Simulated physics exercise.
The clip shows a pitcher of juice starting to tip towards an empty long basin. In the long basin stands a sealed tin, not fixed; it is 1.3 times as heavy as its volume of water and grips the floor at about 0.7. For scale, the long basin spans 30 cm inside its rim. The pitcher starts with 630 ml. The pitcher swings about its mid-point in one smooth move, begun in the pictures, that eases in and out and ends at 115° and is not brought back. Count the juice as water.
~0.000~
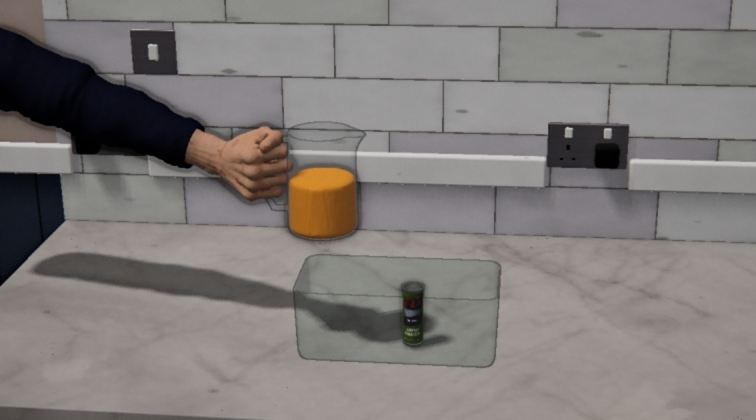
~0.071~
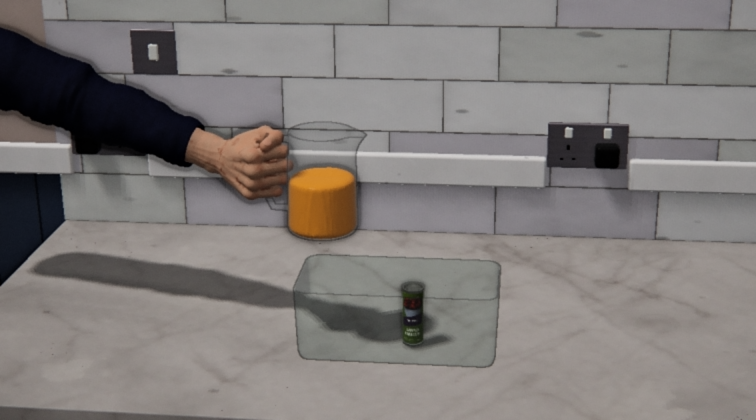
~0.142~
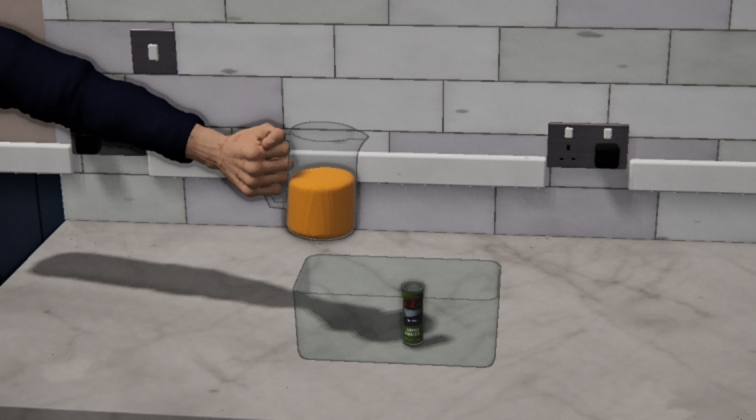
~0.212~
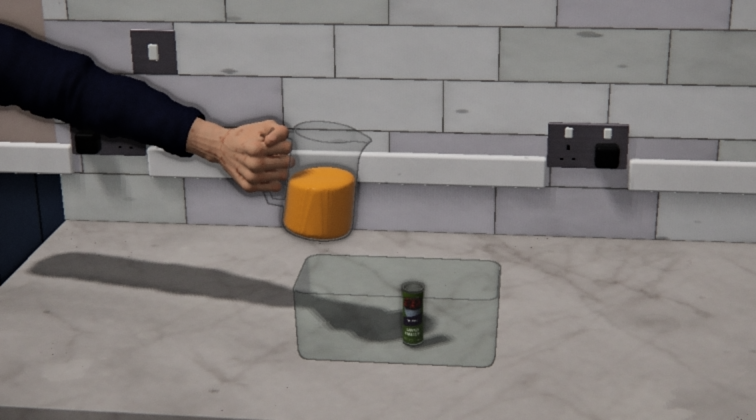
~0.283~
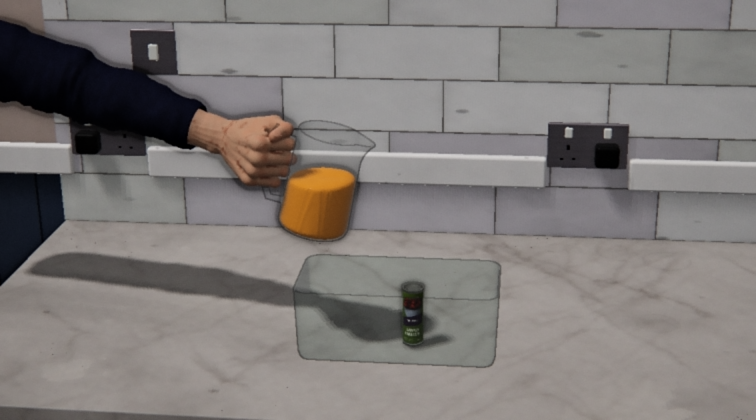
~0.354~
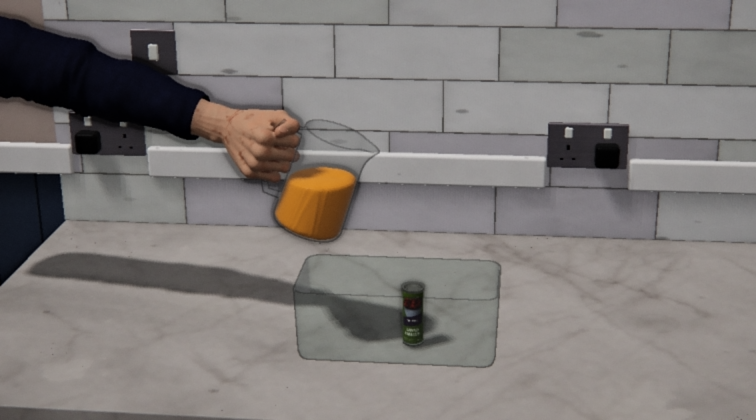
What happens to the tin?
The tin goes over.
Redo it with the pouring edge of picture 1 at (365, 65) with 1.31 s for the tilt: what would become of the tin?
Then it stays up.
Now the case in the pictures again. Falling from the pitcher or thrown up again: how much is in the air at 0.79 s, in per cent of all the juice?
About 3 per cent.
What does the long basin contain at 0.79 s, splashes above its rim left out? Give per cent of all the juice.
Near 0 in a hundred.
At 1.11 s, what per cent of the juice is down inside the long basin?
About 42 per cent.
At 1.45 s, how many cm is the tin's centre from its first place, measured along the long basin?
About 3 cm.
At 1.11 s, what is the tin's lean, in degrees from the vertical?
Near 0° from upright.
After 0.79 s the tilt is 76° and 97 per cent is still to pour; the tin stands where it began.
After 1.11 s the tilt is 109° and 37 per cent is still to pour; the tin stands where it began.
After 1.45 s the tilt is 115° and 1 per cent is still to pour; the tin leans 33°.
After 1.81 s the tilt is 115° and 0 per cent is still to pour; the tin lies on its side.
In the end the tin lies on its side.
